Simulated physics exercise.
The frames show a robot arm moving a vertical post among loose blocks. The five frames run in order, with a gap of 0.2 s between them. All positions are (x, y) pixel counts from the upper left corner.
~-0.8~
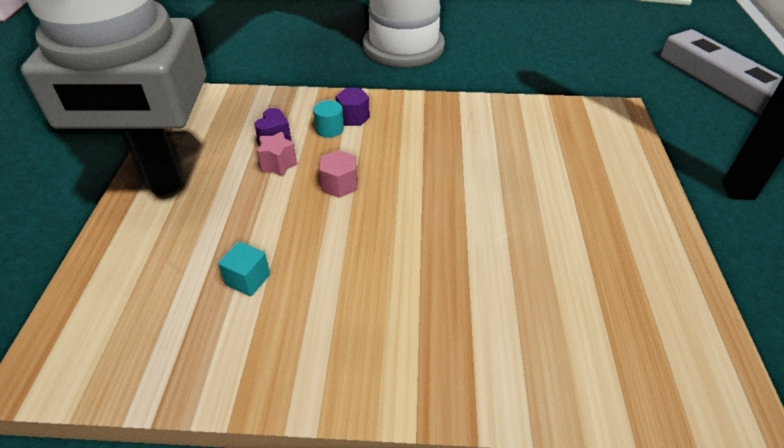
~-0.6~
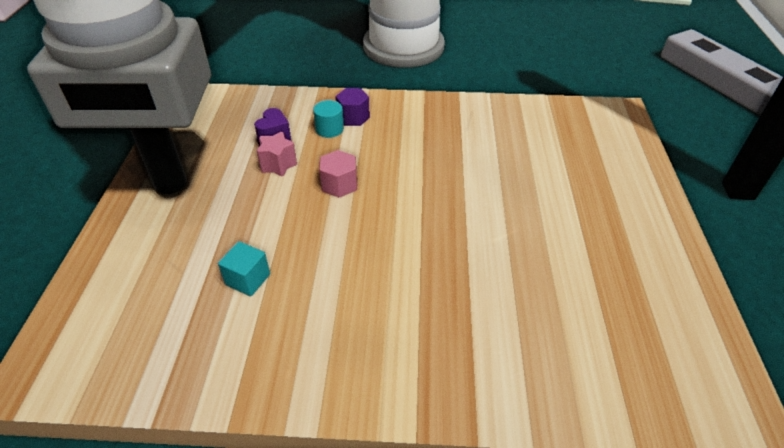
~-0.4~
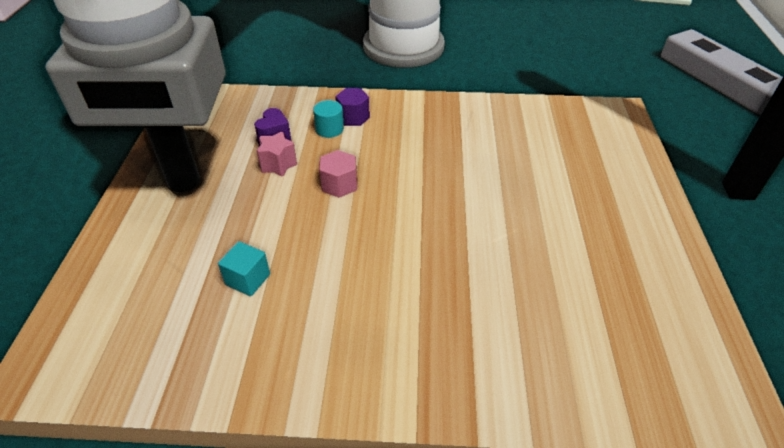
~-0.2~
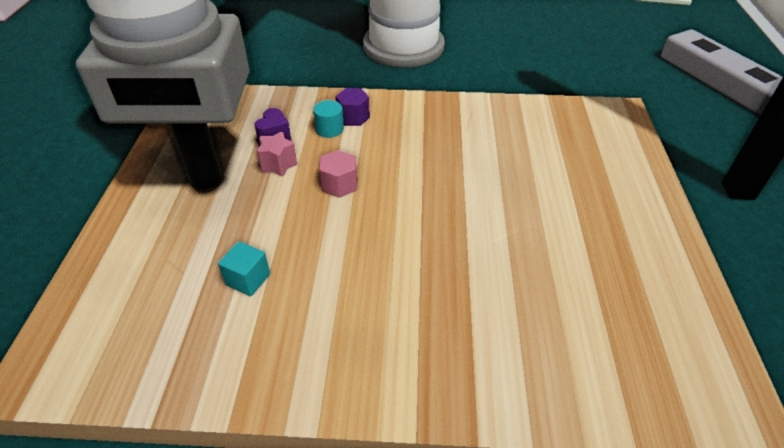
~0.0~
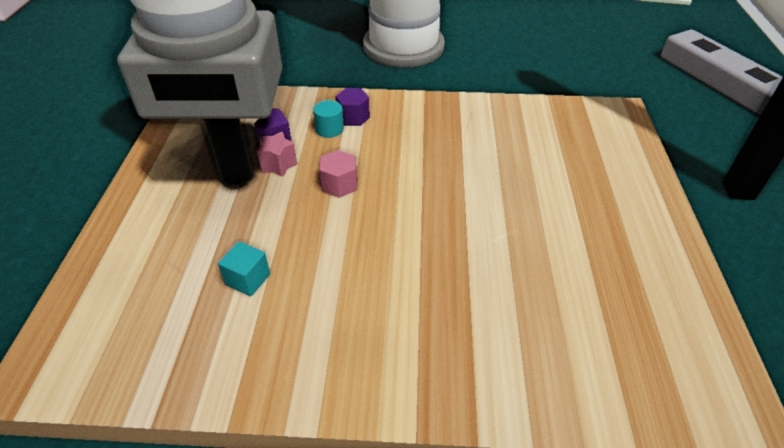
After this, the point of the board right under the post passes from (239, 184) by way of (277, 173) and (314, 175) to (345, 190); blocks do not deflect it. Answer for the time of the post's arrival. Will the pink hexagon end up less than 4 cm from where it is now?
Short answer: No.
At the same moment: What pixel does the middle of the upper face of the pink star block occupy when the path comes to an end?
Around (306, 129).
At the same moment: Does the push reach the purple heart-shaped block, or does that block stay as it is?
It keeps its position.
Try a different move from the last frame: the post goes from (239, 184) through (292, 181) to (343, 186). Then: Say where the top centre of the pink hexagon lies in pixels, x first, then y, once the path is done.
The centre of its top will be at (375, 167).
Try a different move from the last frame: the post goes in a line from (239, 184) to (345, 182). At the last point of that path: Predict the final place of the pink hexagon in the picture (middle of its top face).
Its top centre lands on (376, 164).
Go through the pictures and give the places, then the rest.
Post tip at (166, 185); block tops, purple heart-shaped block at (271, 118); pink star block at (274, 143); pink hexagon at (338, 162), in the first frame.
Post at (171, 184); blocks unchanged, in the second frame.
Post at (184, 182); blocks unchanged, in the third frame.
Post at (206, 179); blocks unchanged, in the fourth frame.
Post at (237, 175); purple heart-shaped block at (271, 118); pink star block at (274, 143); pink hexagon at (338, 162), in the fifth frame.
On the path given first. One third of the way, post at (276, 164); pink star block at (296, 132), turned 25° anticlockwise.
Two thirds of the way, post at (313, 166); pink star block at (306, 129), turned 65° anticlockwise; pink hexagon at (342, 164).
At the end, post at (345, 181); purple heart-shaped block in place; pink star block at (306, 129), turned 65° anticlockwise; pink hexagon at (377, 176), turned 10° anticlockwise.
